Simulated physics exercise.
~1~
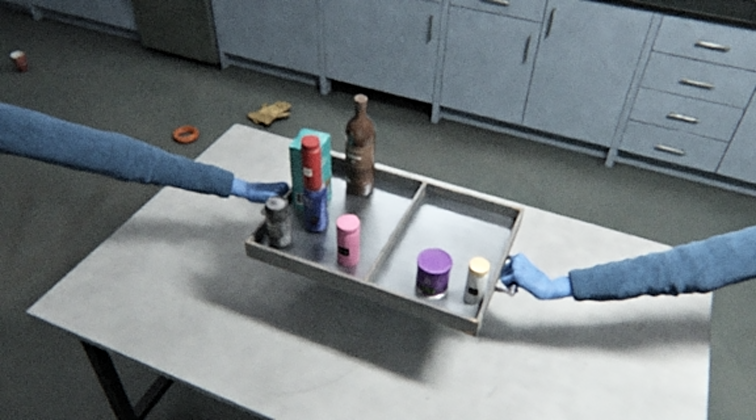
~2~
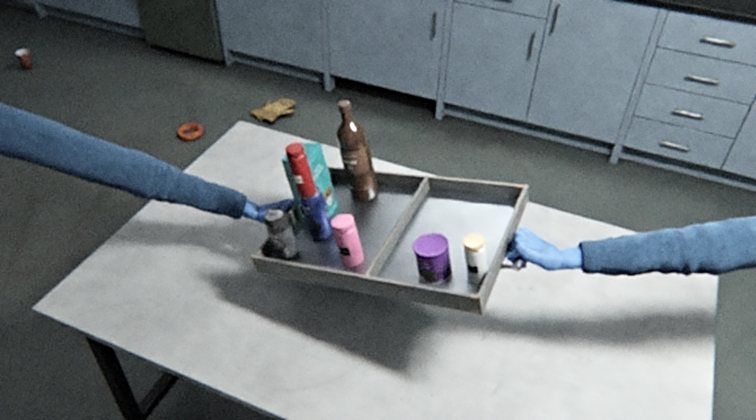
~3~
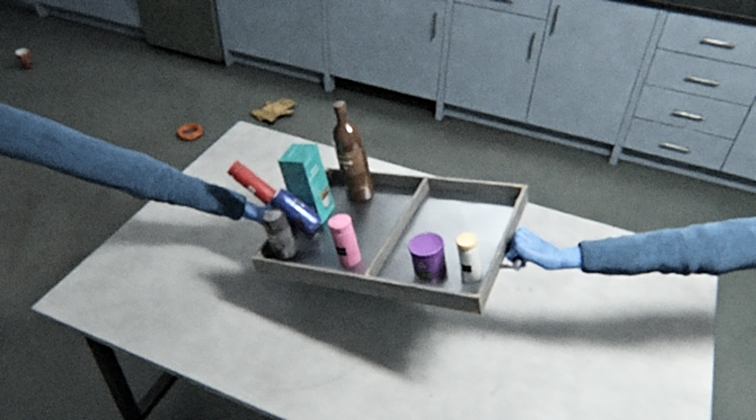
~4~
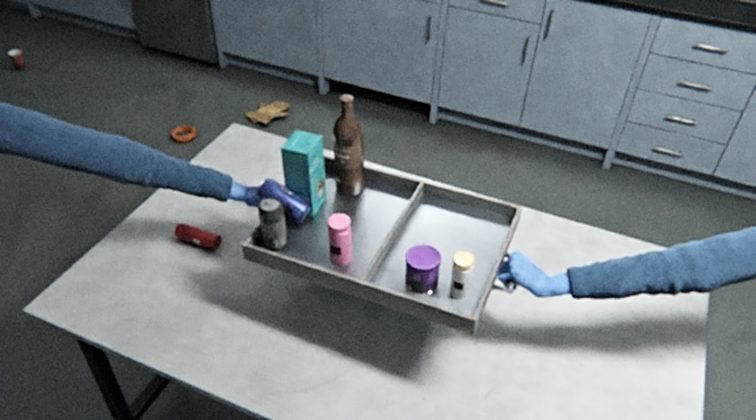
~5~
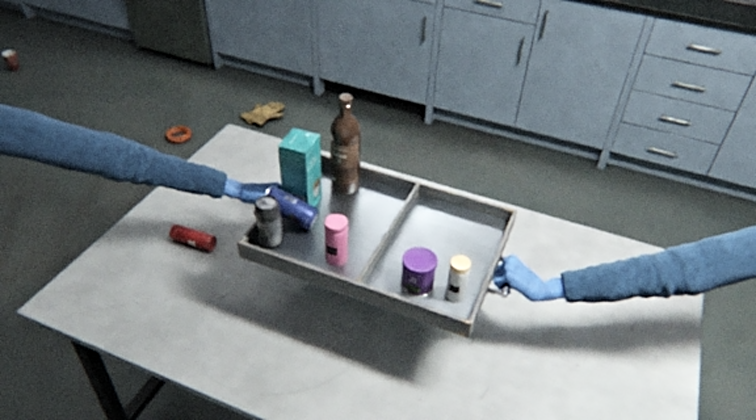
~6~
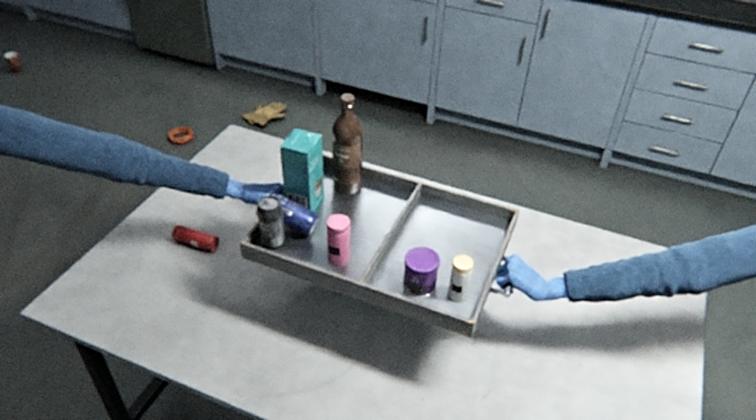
Gloved hands tipping a divided tray left and levelling it, the red shaker falling onto the table, the blue can toppling aboard.
